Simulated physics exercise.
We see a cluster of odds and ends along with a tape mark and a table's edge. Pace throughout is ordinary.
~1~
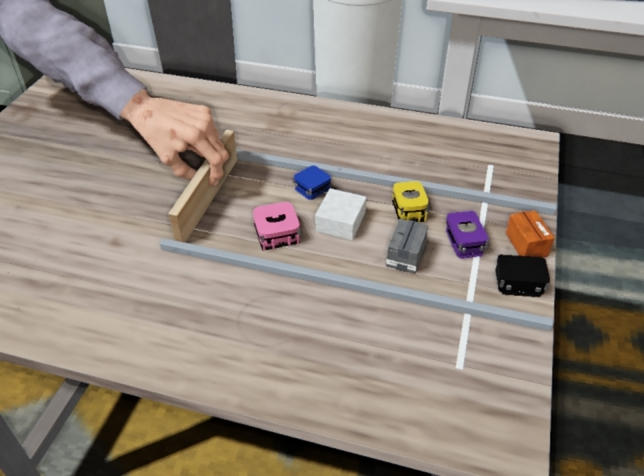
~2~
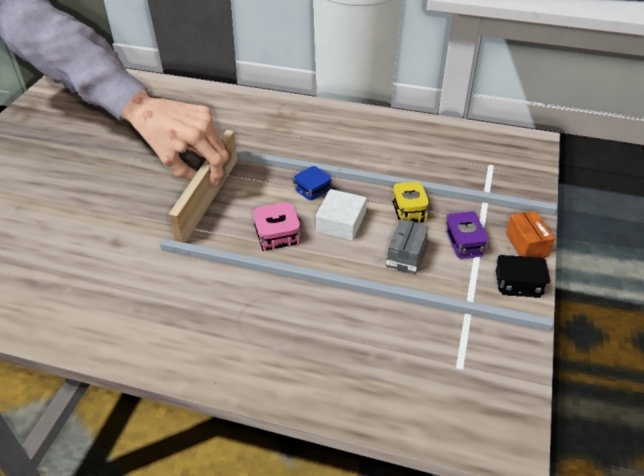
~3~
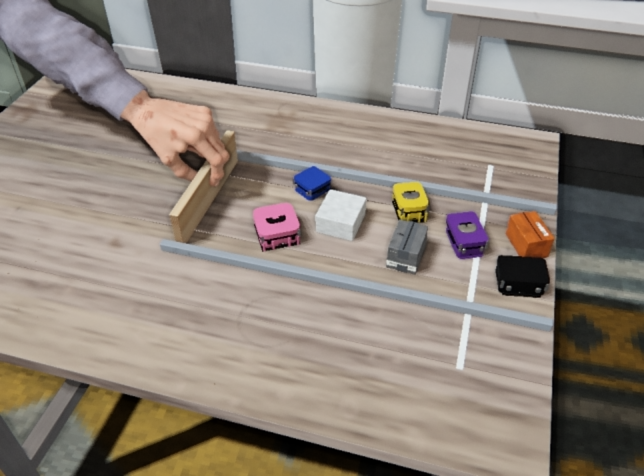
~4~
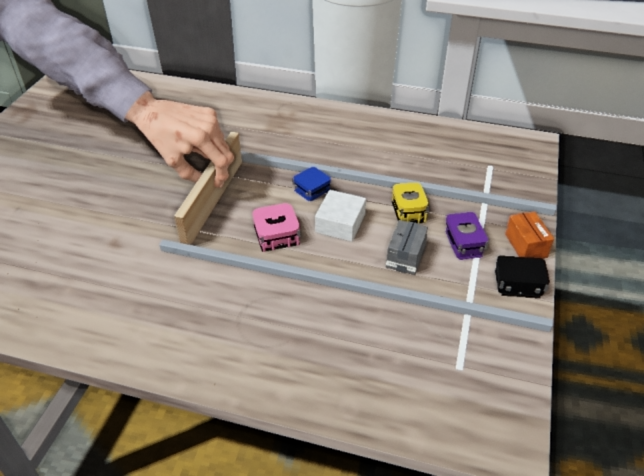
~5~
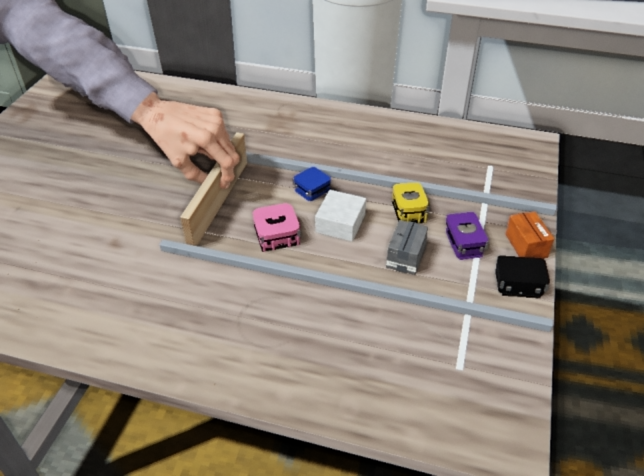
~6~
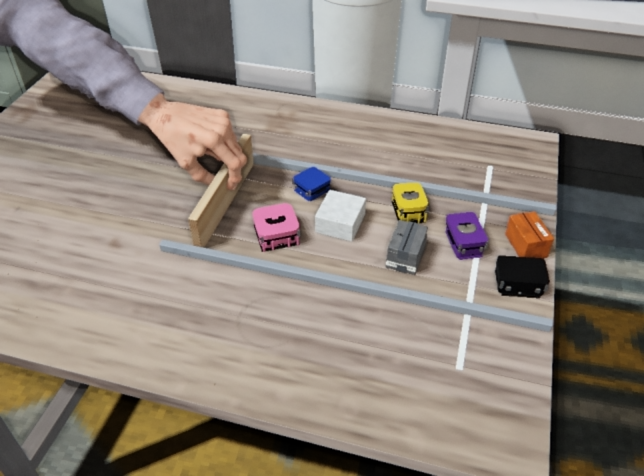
A hand slides a wooden board slightly right toward small colourful cases on a table.
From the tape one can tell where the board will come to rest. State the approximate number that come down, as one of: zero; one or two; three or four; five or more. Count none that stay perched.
The table loses one, maybe two.
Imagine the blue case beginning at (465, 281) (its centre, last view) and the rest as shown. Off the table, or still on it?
The blue case is lost.
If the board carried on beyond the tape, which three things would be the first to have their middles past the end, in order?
Those three are the orange box, the black case and the purple case, in that order.
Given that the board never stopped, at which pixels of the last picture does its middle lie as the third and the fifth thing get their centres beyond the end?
At (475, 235) for the third, at (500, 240) for the fifth.
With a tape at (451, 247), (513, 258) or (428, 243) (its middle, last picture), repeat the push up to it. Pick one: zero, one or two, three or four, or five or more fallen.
Not one; five or over; not one.
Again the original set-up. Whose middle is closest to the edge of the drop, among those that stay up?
Foremost: The purple case.
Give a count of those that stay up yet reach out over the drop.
Expected count: 1.
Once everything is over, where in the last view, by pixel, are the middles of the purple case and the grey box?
Purple case at about (558, 251), grey box at about (536, 279).
Early on, none off yet; orange box at rest near (529, 237); black case at rest near (521, 278); purple case at rest near (465, 236).
A while later, none off yet; orange box at rest near (529, 237); black case at rest near (521, 278); purple case at rest near (468, 237).
Finally, the number that fall off is one or two; lost, black case and orange box.
